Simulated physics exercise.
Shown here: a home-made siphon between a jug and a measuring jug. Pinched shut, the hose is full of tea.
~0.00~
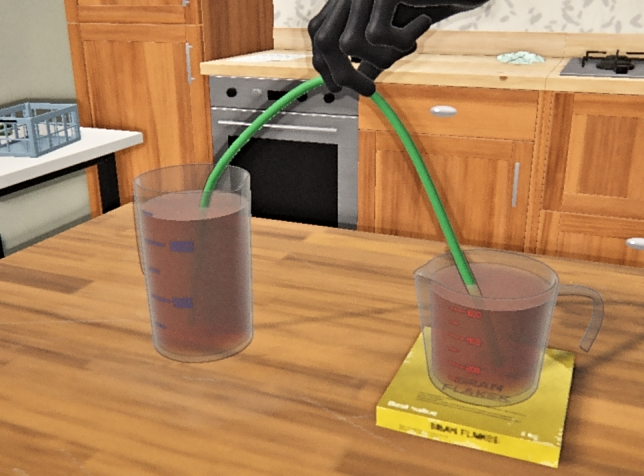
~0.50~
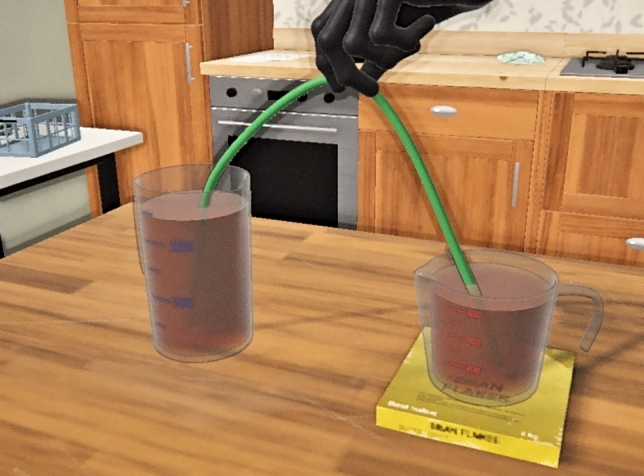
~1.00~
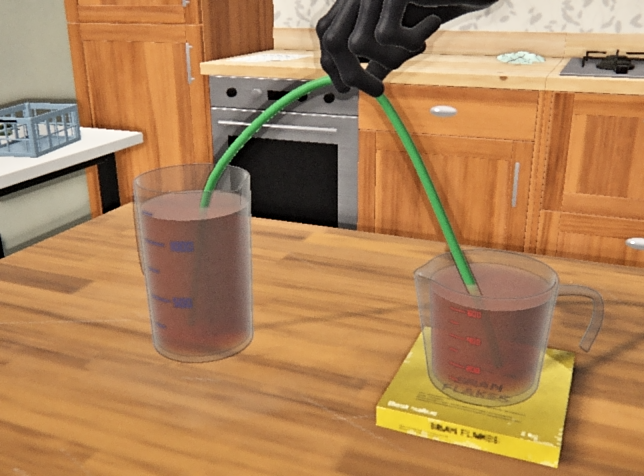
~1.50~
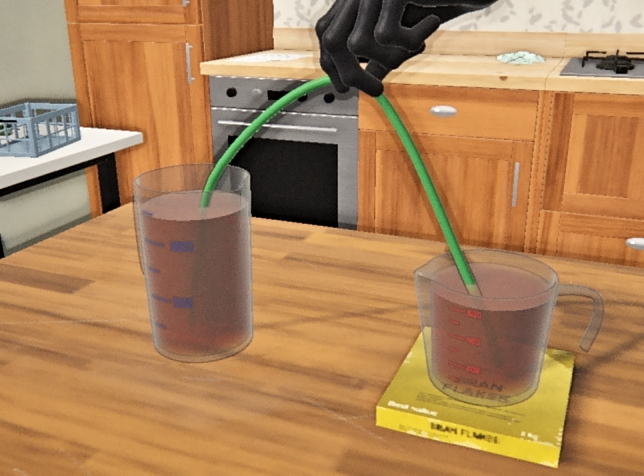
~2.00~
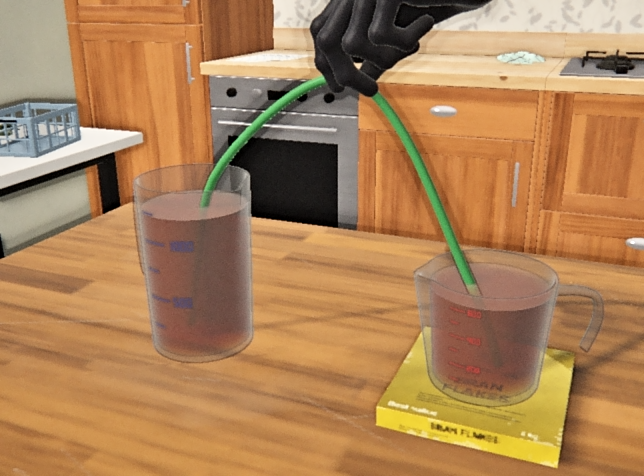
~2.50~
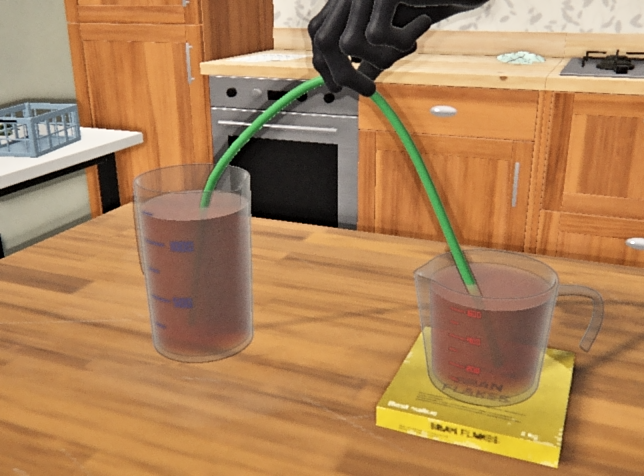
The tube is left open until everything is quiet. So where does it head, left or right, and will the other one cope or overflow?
It flows - heads right, one that fills - overflows.
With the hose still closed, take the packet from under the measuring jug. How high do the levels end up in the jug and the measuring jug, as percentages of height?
55 % and 100 %, in order.
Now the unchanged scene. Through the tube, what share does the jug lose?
Share passed on: Around 20 percent.
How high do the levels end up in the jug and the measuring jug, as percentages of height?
They end up at about 70 and 100 percent of their heights.
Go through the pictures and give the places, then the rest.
In the first frame, still shut; jug (198, 258) about three quarters full, on the top itself; measuring jug (487, 322) nearly full, up on the packet.
In the second frame, the hose is pinched; jug about three quarters full, surface at (194, 204); measuring jug nearly full, surface at (490, 286).
In the third frame, nothing flows; jug (198, 258) about three quarters full; measuring jug (487, 322) nearly full.
In the fourth frame, fingers on the hose; jug about three quarters full, surface at (194, 204); measuring jug nearly full, surface at (490, 286).
In the fifth frame, still shut; jug (198, 258) about three quarters full, on the top itself; measuring jug (487, 322) nearly full, up on the packet.
In the sixth frame, the hose is pinched; jug about three quarters full, surface at (194, 204); measuring jug nearly full, surface at (490, 286).
Around 8.0 s, the jug is about three quarters full; the measuring jug is nearly full.
Around 20.0 s, the jug is about three quarters full; the measuring jug is full to the brim; the lower one has lost some.
Around 45.0 s, the jug is about two thirds full; the measuring jug is full to the brim; the lower one has lost some; the two surfaces are level.
